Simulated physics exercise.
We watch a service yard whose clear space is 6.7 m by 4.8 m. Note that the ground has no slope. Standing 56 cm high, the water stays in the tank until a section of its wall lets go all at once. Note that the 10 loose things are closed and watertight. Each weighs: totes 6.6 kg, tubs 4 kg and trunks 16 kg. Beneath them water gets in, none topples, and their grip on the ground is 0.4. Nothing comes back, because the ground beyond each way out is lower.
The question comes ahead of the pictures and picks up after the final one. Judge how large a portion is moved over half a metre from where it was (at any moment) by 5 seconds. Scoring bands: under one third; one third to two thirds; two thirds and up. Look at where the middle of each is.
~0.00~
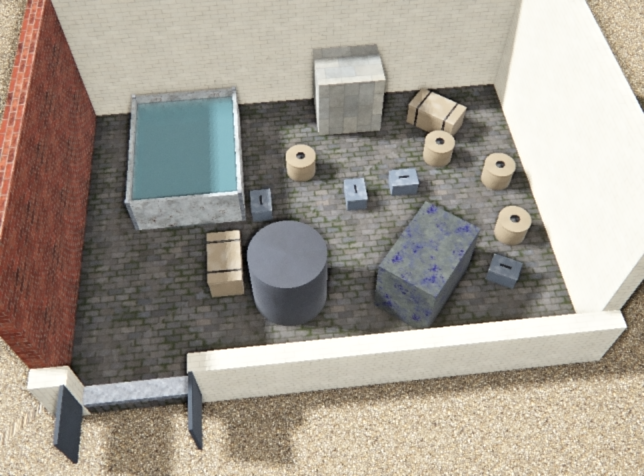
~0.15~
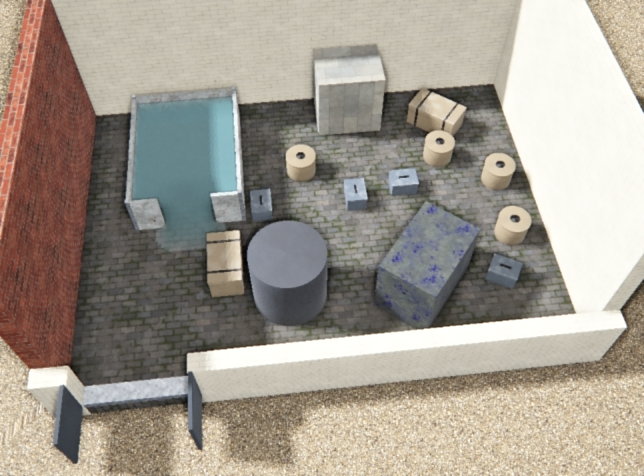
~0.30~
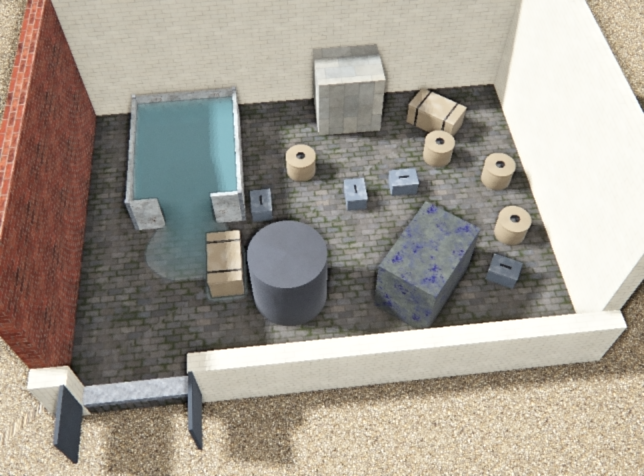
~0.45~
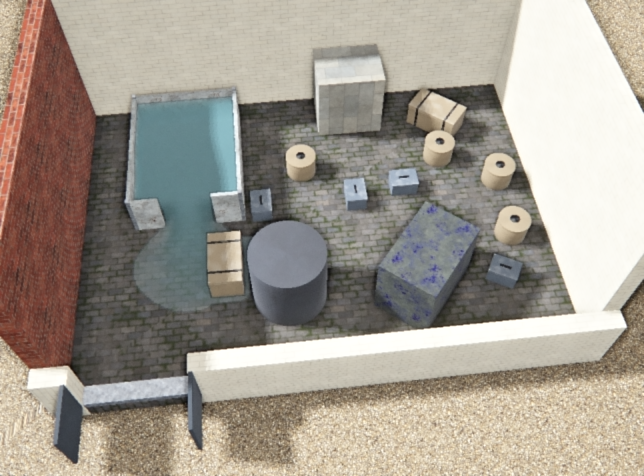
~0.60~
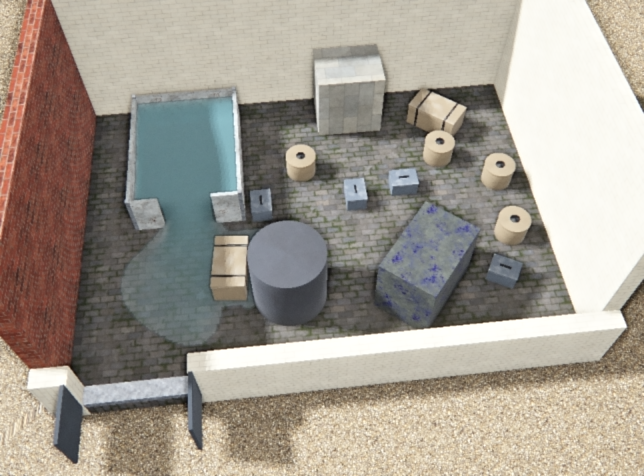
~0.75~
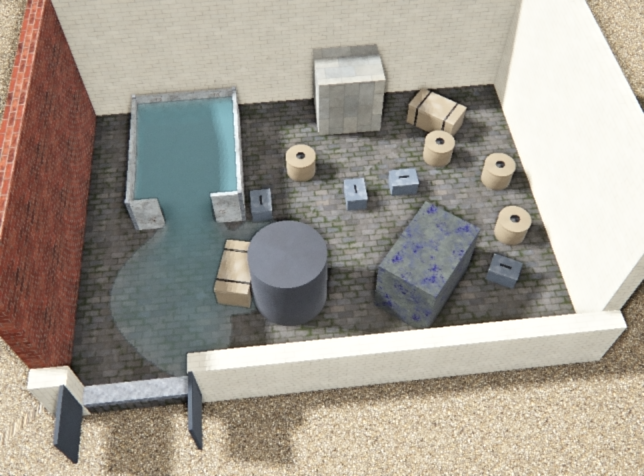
Fewer than a third.
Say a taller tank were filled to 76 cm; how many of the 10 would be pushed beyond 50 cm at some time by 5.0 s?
That would make 1 of them.
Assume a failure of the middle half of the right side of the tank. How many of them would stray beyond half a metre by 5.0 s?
Then 8 of them would.
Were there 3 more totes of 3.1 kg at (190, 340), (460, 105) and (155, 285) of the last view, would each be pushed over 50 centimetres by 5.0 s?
Result, one by one: Exceeded, not exceeded and exceeded.
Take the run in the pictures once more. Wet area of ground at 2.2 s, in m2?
About 12.0 m2 is covered.
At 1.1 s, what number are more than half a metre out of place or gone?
I make it 0 by then.
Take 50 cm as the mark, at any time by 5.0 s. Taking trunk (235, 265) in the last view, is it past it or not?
Result: Above the line.
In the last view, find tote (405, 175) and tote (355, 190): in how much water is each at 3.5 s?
First roughly 0 cm, second roughly 1 cm.
After 1.1 s 0 of 10 are over 50 cm from their spots; 1 afloat.
After 2.2 s 0 of 10 are over 50 cm from their spots; 1 afloat.
After 3.5 s 1 of 10 are over 50 cm from their spots; 1 afloat.
After 5.0 s 1 of 10 are over 50 cm from their spots, and 1 have been at some point; 1 afloat.
